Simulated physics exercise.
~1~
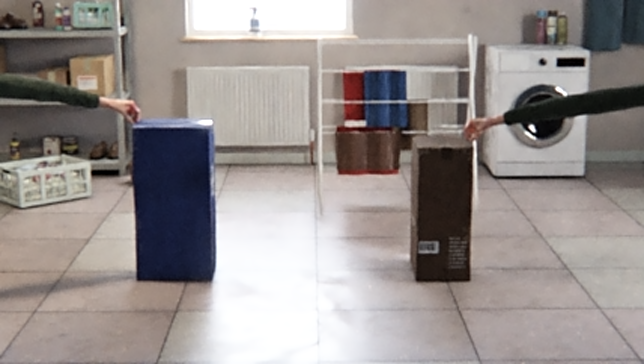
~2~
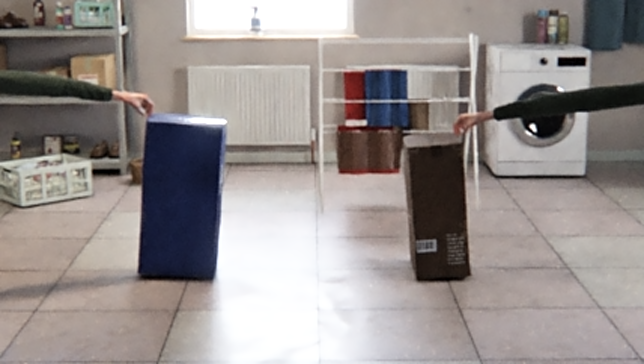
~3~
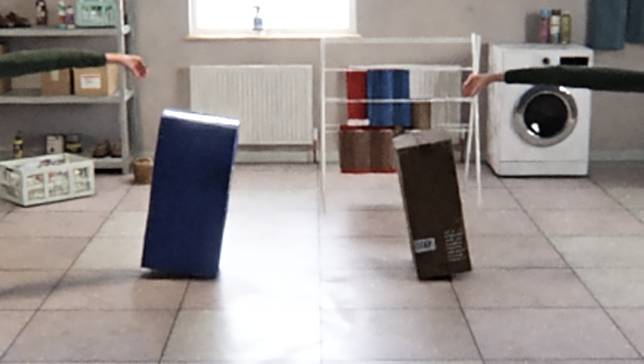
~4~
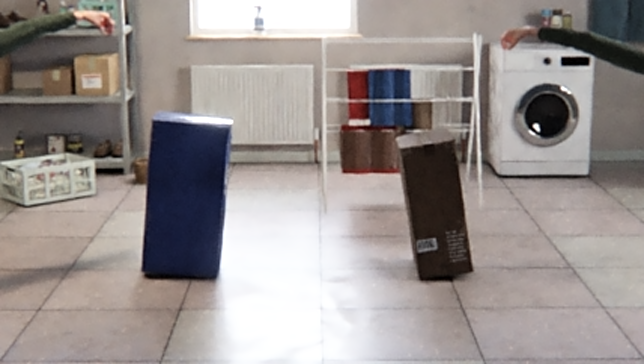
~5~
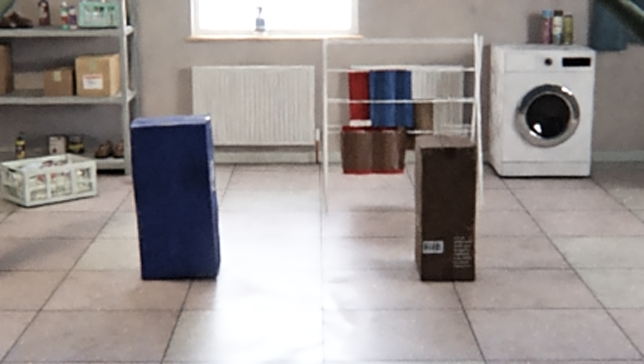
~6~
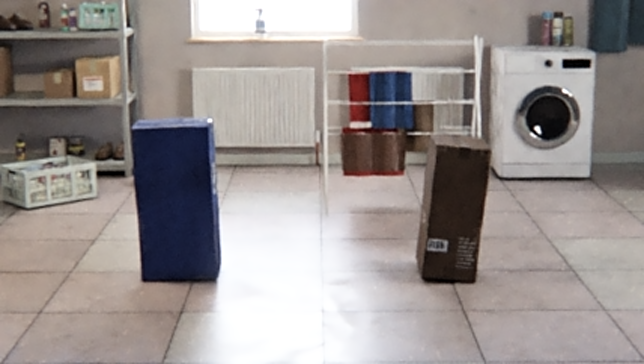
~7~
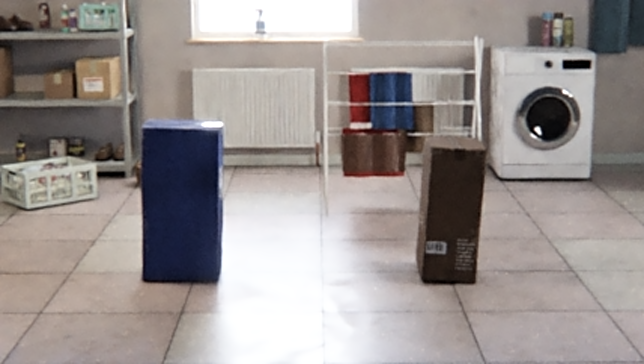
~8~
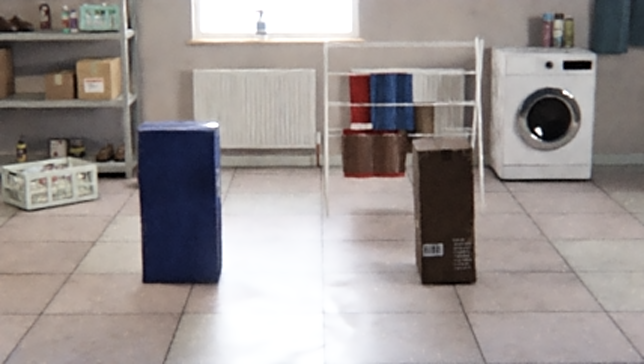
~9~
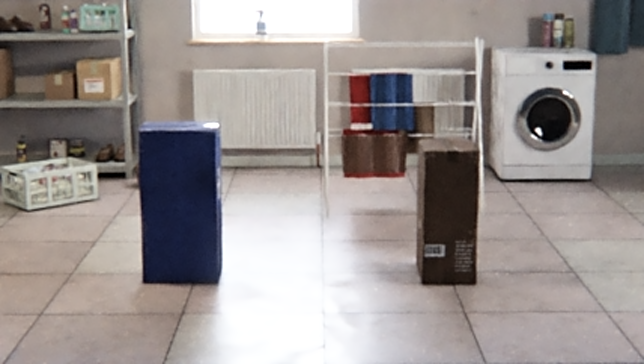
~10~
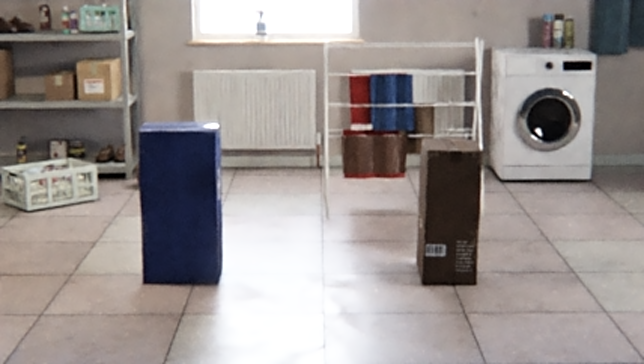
Two dark-sleeved arms reach in from opposite sides of a tiled laundry room, seen from the front by a slightly swaying camera, each hand touching a tall box. The blue box stands at left and the brown one at right, before shelves, a radiator, a drying rack and a white washing machine. The hands push the boxes inward until both lean toward the middle, then let go and withdraw. The blue box tips back upright first, while the brown one follows and rocks slightly past upright. After small wobbles, both stand upright on the floor.
